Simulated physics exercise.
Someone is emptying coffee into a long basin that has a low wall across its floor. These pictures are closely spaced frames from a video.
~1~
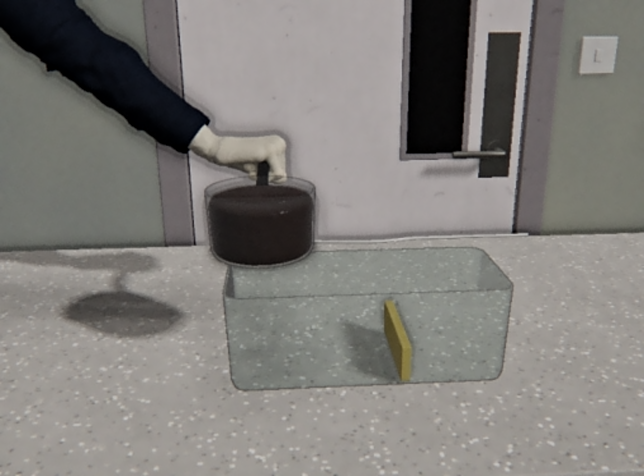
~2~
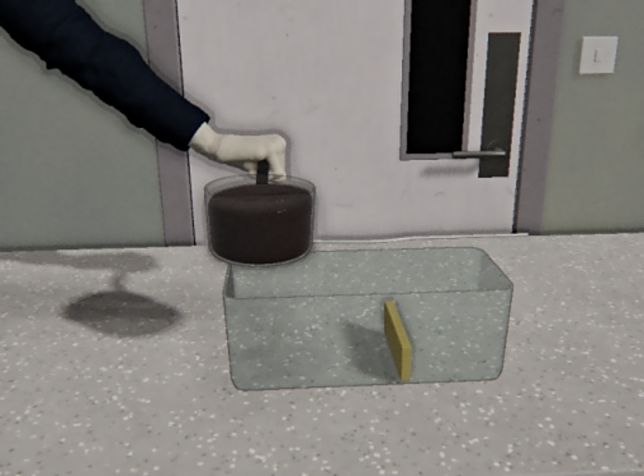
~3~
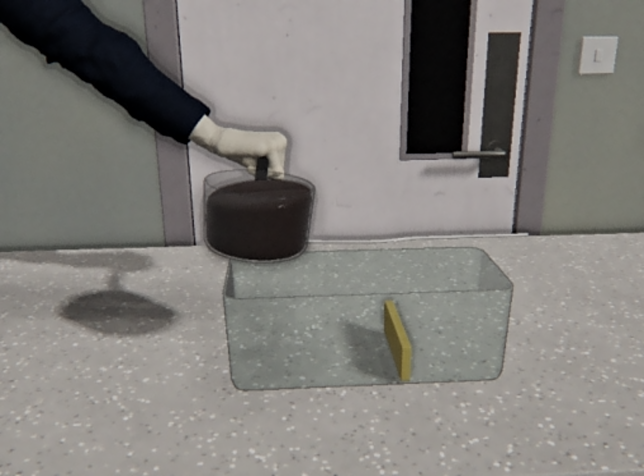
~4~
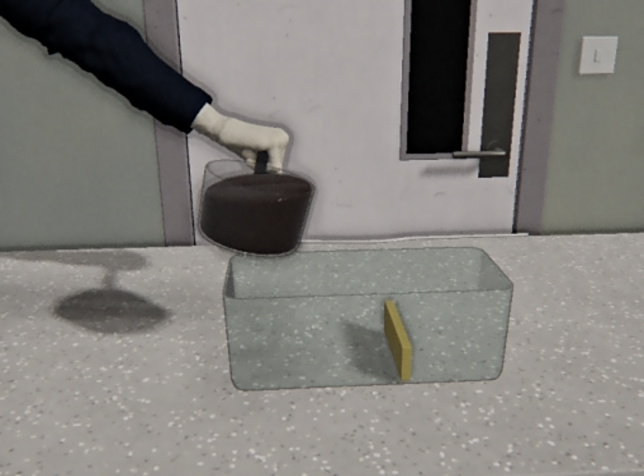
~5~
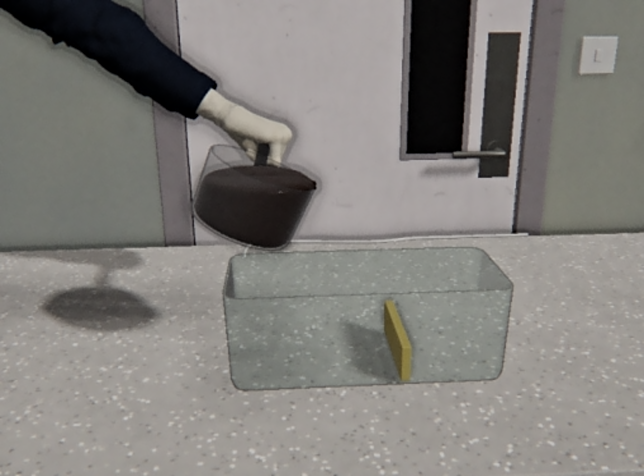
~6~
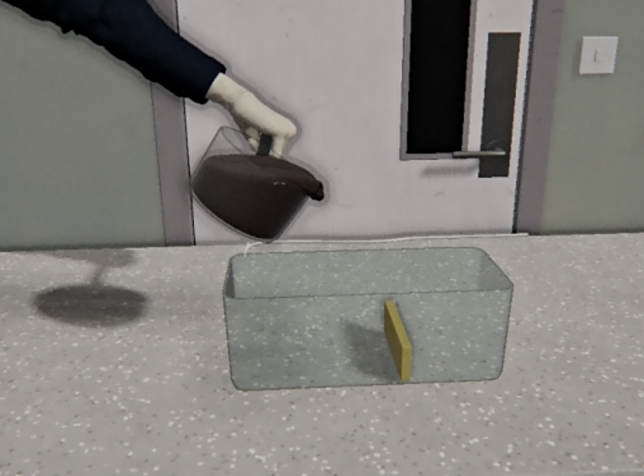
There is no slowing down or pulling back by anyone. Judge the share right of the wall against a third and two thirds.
The share that settles right of the wall is one third to two thirds, as I see it.
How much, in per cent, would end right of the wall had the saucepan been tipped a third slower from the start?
I'd say close to 65 %.
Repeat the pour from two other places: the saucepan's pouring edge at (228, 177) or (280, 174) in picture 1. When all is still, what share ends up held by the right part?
Estimate, first then second: 10 per cent and 20 per cent.
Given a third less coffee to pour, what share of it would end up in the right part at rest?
Near 50 parts in a hundred.
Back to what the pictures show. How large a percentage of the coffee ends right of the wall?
Around 60 %.
A moment on, the saucepan is tipped right over and 39 per cent is still to pour, 12 is left of the wall and 0 right of it.
Next, the saucepan is tipped right over and 3 per cent is still to pour, 17 is left of the wall and 69 right of it.
Then the saucepan is tipped right over and 0 per cent is still to pour, 29 is left of the wall and 54 right of it.
Later the saucepan is tipped right over and 0 per cent is still to pour, 37 is left of the wall and 59 right of it.
At rest 37 per cent lies left of the wall, 58 right of it and 4 outside.
